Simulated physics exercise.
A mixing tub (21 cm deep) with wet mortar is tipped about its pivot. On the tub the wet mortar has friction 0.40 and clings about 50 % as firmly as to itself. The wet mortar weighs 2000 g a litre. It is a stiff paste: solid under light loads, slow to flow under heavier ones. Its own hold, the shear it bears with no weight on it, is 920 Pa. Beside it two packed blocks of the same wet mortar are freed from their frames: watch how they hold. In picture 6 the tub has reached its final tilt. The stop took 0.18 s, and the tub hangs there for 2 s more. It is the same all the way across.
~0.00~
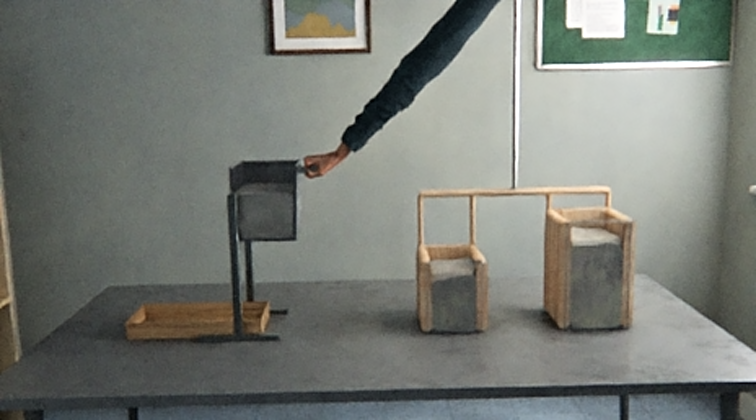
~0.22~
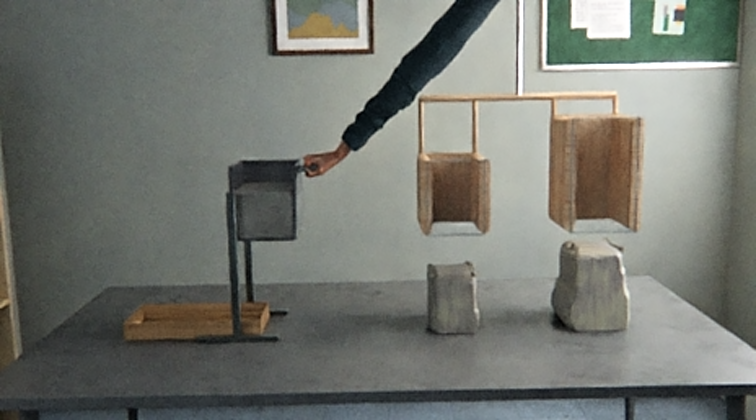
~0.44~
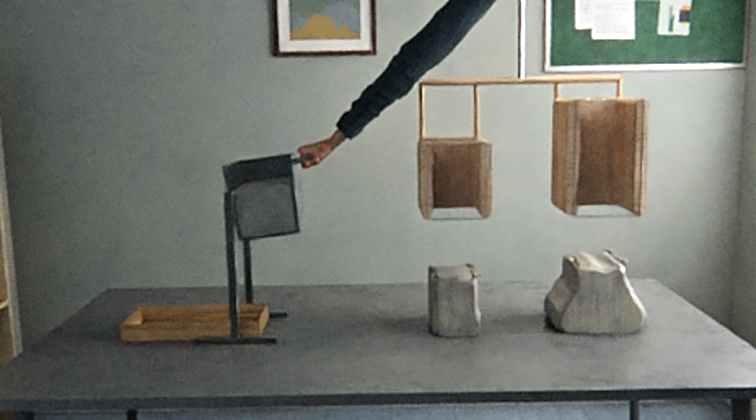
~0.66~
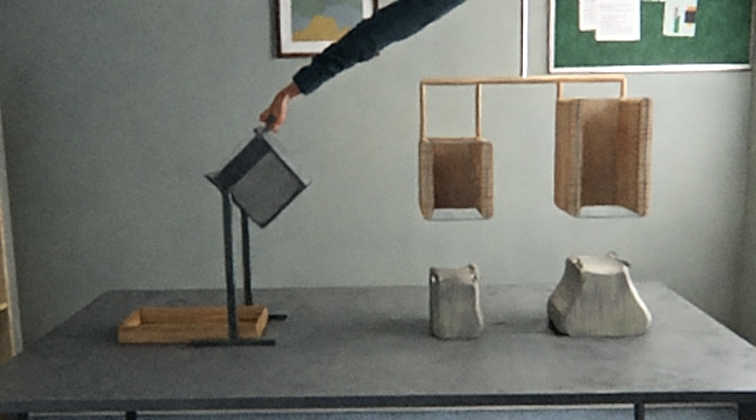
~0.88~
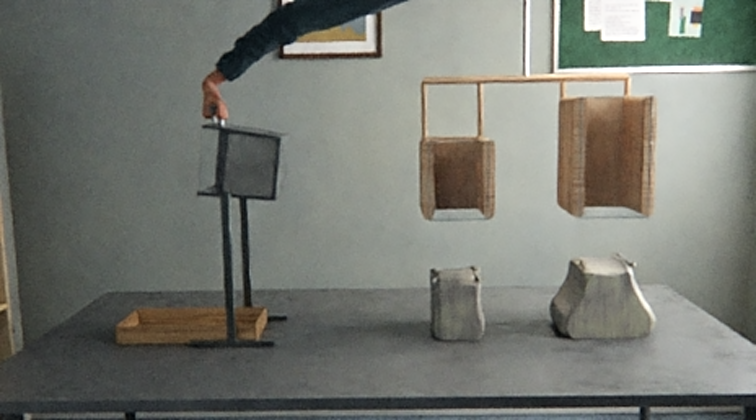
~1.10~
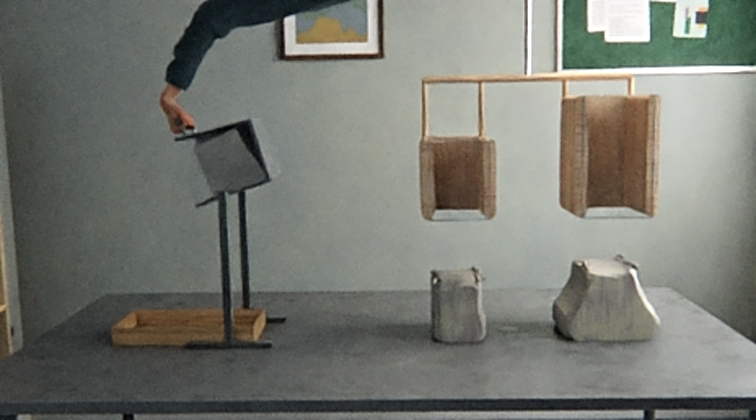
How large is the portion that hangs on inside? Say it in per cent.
About 43 %.
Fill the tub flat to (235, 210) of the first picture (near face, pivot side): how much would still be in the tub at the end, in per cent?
It would be near 60 %.
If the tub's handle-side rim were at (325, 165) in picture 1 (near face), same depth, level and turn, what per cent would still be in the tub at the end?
It would be near 35 %.
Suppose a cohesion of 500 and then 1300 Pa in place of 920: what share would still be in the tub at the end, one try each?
In that order: 35 %, 100 %.
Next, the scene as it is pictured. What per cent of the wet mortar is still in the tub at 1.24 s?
About 100 %.
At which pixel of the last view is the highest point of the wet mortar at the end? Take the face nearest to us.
Near (233, 161).
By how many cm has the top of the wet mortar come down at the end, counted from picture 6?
Some 9 cm.
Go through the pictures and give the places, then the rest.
The first frame shows handle-side rim at (294, 168), tilt 0 degrees; crest of the wet mortar at (240, 193); block heights 18 cm, 28 cm (left to right).
The second frame shows handle-side rim at (293, 166), tilt 0 degrees; crest of the wet mortar at (239, 192); block heights 18 cm, 24 cm (left to right).
The third frame shows handle-side rim at (288, 159), tilt 7 degrees; crest of the wet mortar at (286, 184); block heights 18 cm, 20 cm (left to right).
The fourth frame shows handle-side rim at (253, 131), tilt 43 degrees; crest of the wet mortar at (267, 153); block heights 18 cm, 20 cm (left to right).
The fifth frame shows handle-side rim at (203, 128), tilt 82 degrees; crest of the wet mortar at (232, 135); block heights 18 cm, 20 cm (left to right).
The sixth frame shows handle-side rim at (176, 142), tilt 106 degrees; crest of the wet mortar at (236, 129); block heights 18 cm, 20 cm (left to right).
After 1.24 s, the tub is at 106 degrees and holds 99 %.
After 1.41 s, the tub is at 106 degrees and holds 74 %.
After 1.58 s, the tub is at 106 degrees and holds 43 %.
After 1.75 s, the tub is at 106 degrees and holds 43 %.
After 3.10 s, the tub is at 106 degrees and holds 43 %.
